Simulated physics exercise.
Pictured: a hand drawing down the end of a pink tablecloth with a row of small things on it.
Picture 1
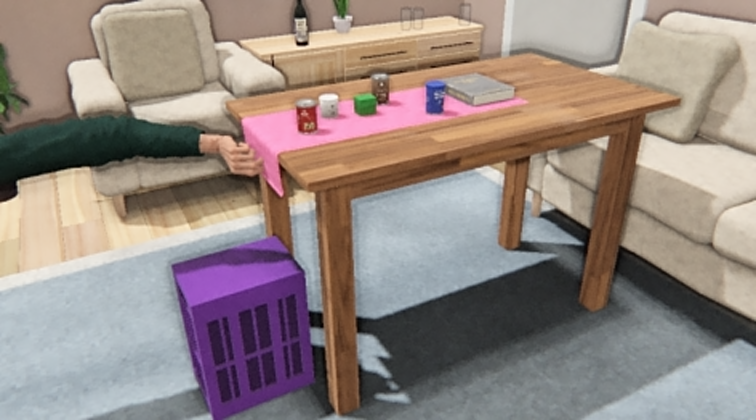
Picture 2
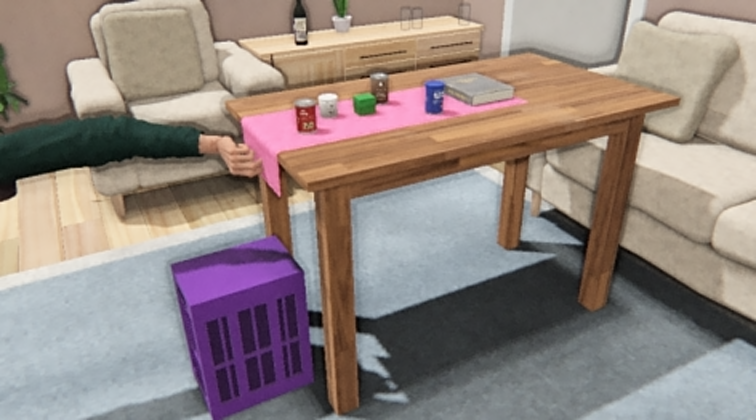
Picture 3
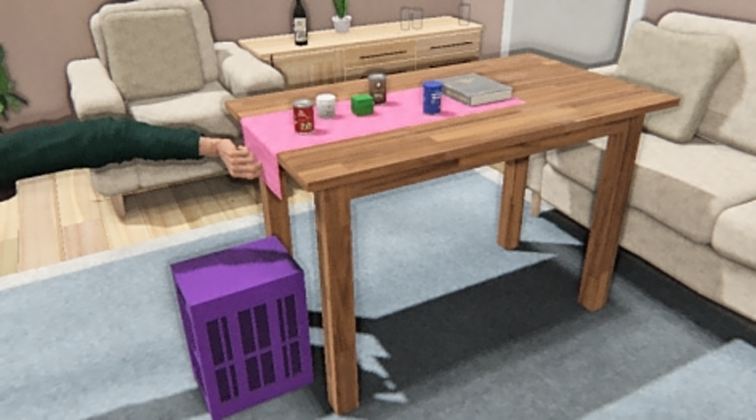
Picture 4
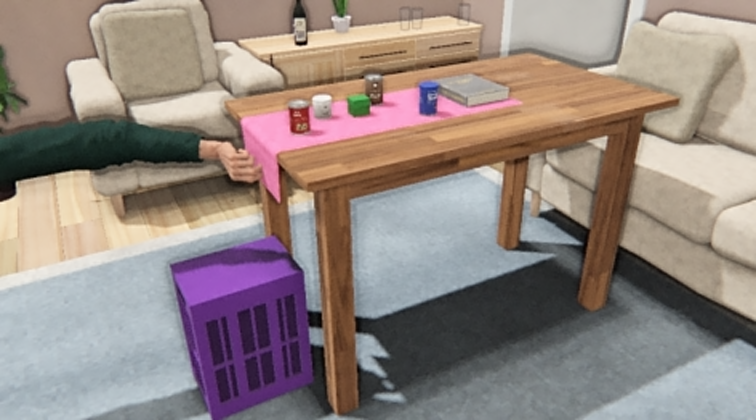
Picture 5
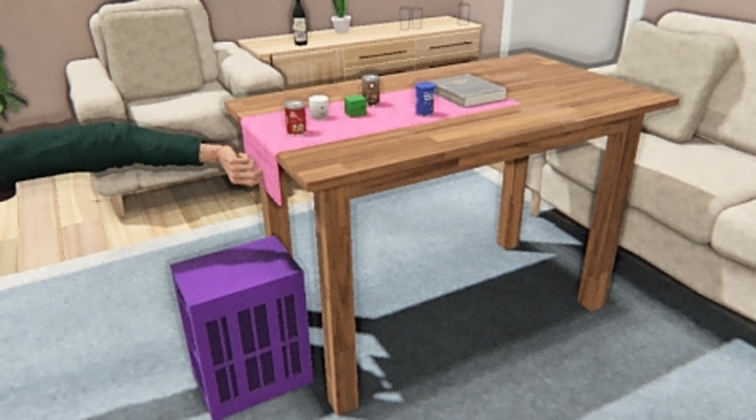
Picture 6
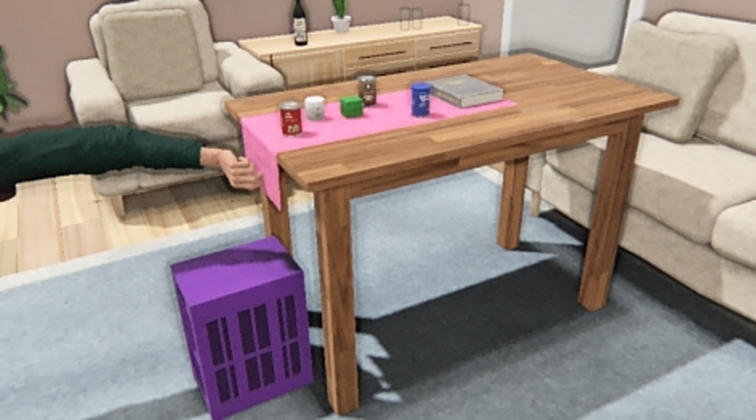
In a living room, a hand slowly draws a pink tablecloth and its small items slightly left.
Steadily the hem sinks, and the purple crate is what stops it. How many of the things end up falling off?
The number that drops will be two.
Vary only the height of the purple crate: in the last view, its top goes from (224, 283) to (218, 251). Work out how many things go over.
That comes to 1.
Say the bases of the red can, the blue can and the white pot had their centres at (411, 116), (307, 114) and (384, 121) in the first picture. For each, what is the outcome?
Red can: Still up. Blue can: Gone off. White pot: Still up.
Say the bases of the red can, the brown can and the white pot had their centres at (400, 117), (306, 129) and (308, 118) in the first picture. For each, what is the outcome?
Final state: The red can is still in place, the brown can is no longer up, the white pot is no longer up.
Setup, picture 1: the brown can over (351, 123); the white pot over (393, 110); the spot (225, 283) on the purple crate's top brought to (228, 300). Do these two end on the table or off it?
Brown can is gone, white pot stays.
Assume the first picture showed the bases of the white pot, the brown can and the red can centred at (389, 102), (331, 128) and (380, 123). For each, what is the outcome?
The white pot would stay in place, the brown can would end up off, the red can would stay in place.
Soon after, hem near (266, 224); red can gone.
After that, hem on the crate; red can and white pot gone.
In the end, hem on the crate; red can and white pot gone. The answer is two.
